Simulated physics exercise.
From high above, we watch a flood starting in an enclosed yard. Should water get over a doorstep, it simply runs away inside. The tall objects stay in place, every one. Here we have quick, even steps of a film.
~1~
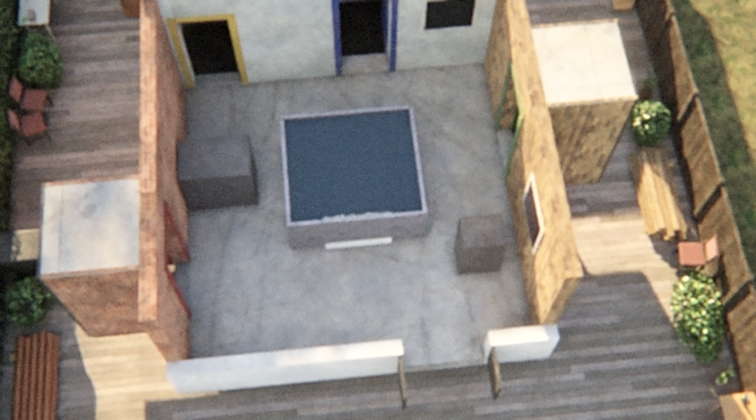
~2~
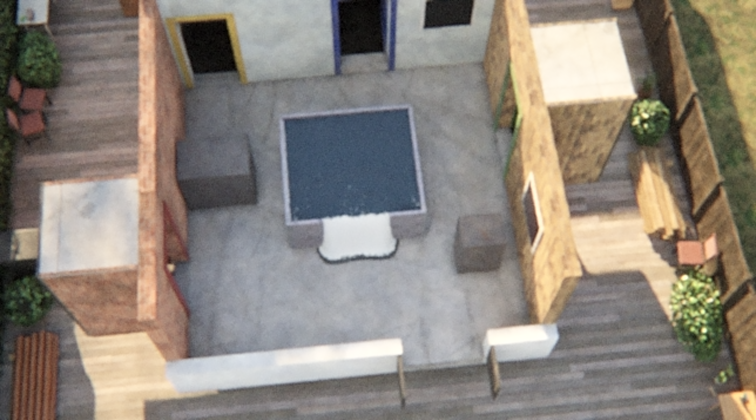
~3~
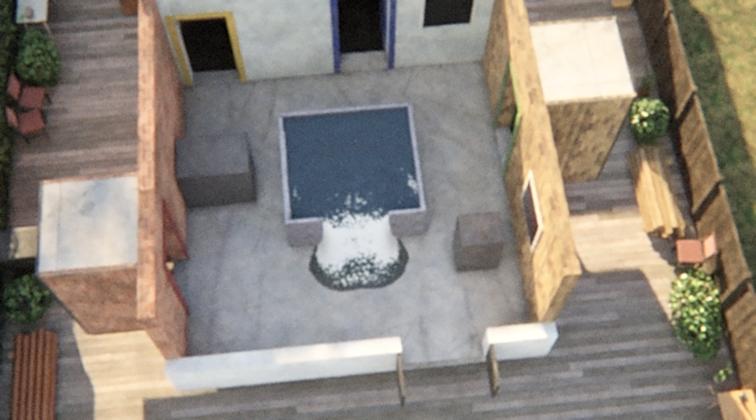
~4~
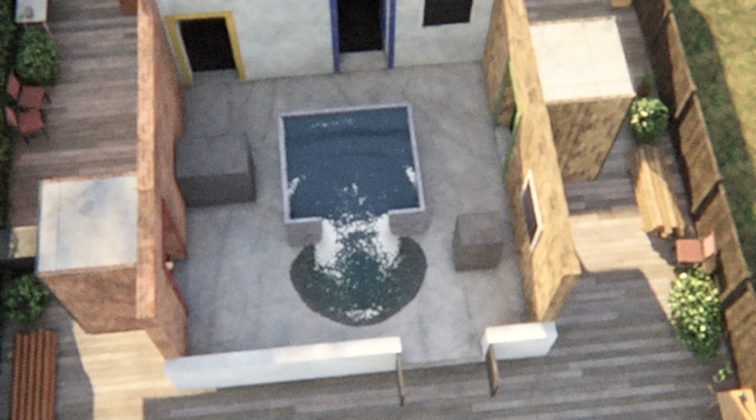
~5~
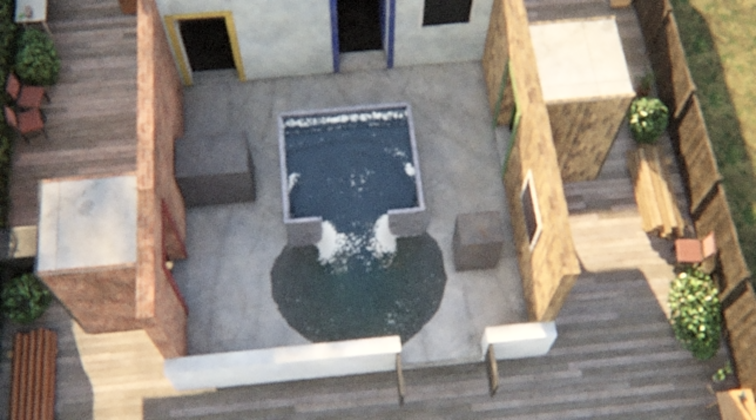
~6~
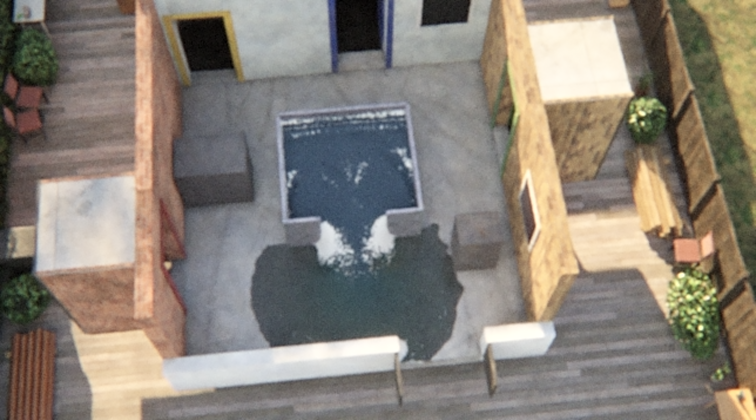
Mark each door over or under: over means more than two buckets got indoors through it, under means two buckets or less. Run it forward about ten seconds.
Blue door - under, yellow door - over, green door - under, red door - over.
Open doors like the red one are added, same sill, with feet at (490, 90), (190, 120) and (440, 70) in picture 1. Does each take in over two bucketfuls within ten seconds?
In order: Falls short, exceeds it, falls short.
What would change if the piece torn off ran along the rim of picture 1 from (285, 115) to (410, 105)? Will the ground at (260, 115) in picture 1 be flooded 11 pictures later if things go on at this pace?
Verdict: Flooded.
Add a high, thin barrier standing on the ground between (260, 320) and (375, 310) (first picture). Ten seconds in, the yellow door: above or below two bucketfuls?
Short version: The yellow door does not reach it.
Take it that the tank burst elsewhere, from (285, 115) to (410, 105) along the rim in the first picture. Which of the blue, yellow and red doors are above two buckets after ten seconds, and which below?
The blue door exceeds the mark; the yellow door exceeds the mark; the red door exceeds the mark.
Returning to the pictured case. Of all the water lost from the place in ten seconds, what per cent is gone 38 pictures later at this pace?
Note - share reached: 75 %.
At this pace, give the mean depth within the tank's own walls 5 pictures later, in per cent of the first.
My reading is 66 %.
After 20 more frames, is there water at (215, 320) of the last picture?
It'll be soaked.
A moment on, water covers 30 % of the floor; the blue door not reached, the yellow door not reached, the green door not reached, the red door not reached.
Next, water covers 35 % of the floor; the blue door not reached, the yellow door not reached, the green door not reached, the red door under two buckets in.
Then, water covers 55 % of the floor; the blue door not reached, the yellow door not reached, the green door wet at the sill, nothing in, the red door over two buckets in.
Later, water covers 85 % of the floor; the blue door wet at the sill, nothing in, the yellow door under two buckets in, the green door wet at the sill, nothing in, the red door far over two buckets in.
In the end, water covers 100 % of the floor; the blue door wet at the sill, nothing in, the yellow door over two buckets in, the green door wet at the sill, nothing in, the red door far over two buckets in.
